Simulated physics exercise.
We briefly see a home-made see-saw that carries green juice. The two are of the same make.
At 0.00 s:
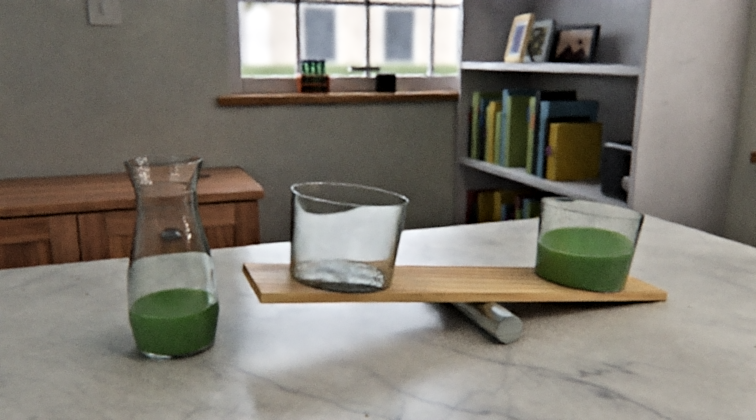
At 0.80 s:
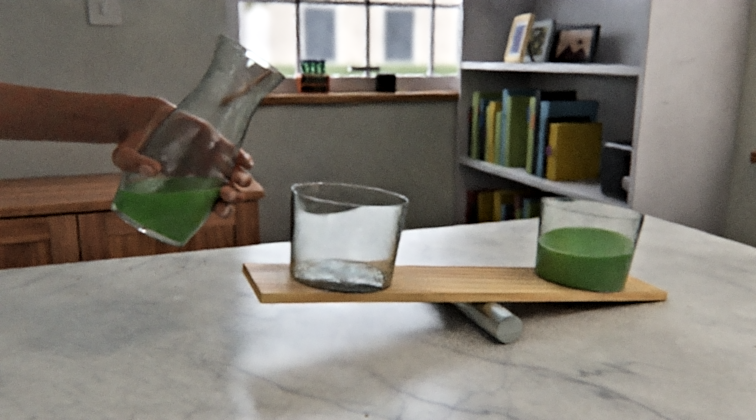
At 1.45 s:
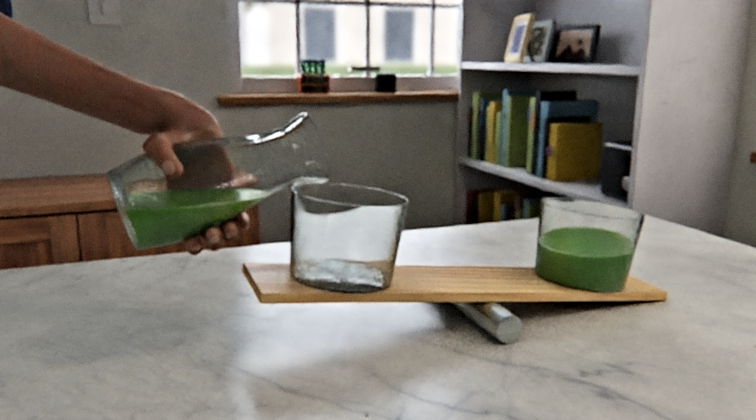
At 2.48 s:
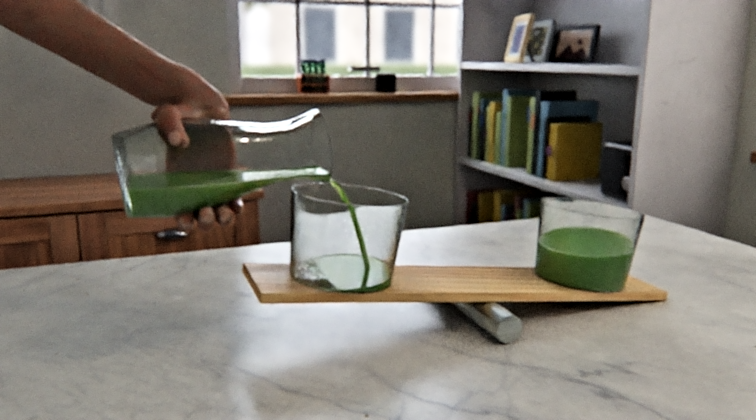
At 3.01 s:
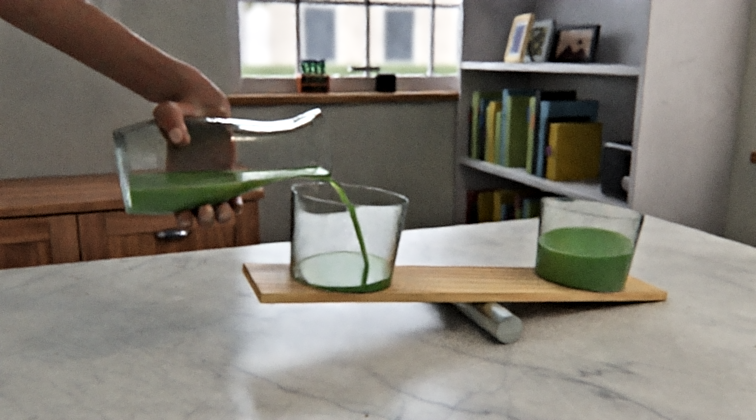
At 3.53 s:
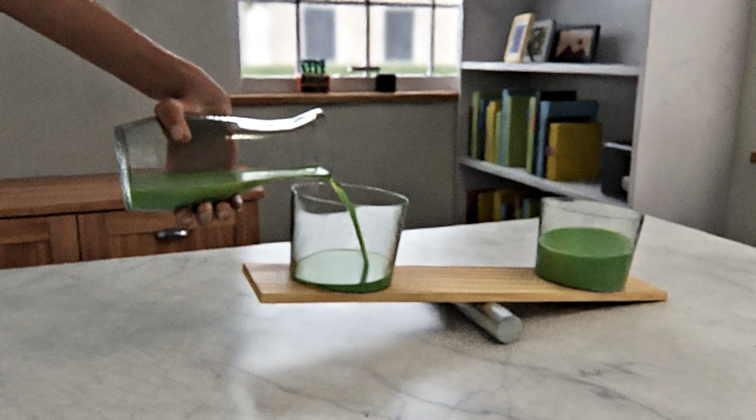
On a marble table, a hand lifts a carafe and pours green juice into the left tub.
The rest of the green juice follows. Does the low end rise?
No.
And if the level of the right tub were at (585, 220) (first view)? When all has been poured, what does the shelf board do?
My ruling: It sits tight.
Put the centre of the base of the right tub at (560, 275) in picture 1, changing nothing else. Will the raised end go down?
What follows: It stays still.
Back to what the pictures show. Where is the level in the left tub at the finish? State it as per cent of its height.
25%, roughly.
After 5.1 s, the left tub is nearly empty; the shelf board leans as before.
After 6.4 s, the left tub is about a quarter full; the shelf board leans as before.
After 8.1 s, the left tub is about a quarter full; the shelf board leans as before.
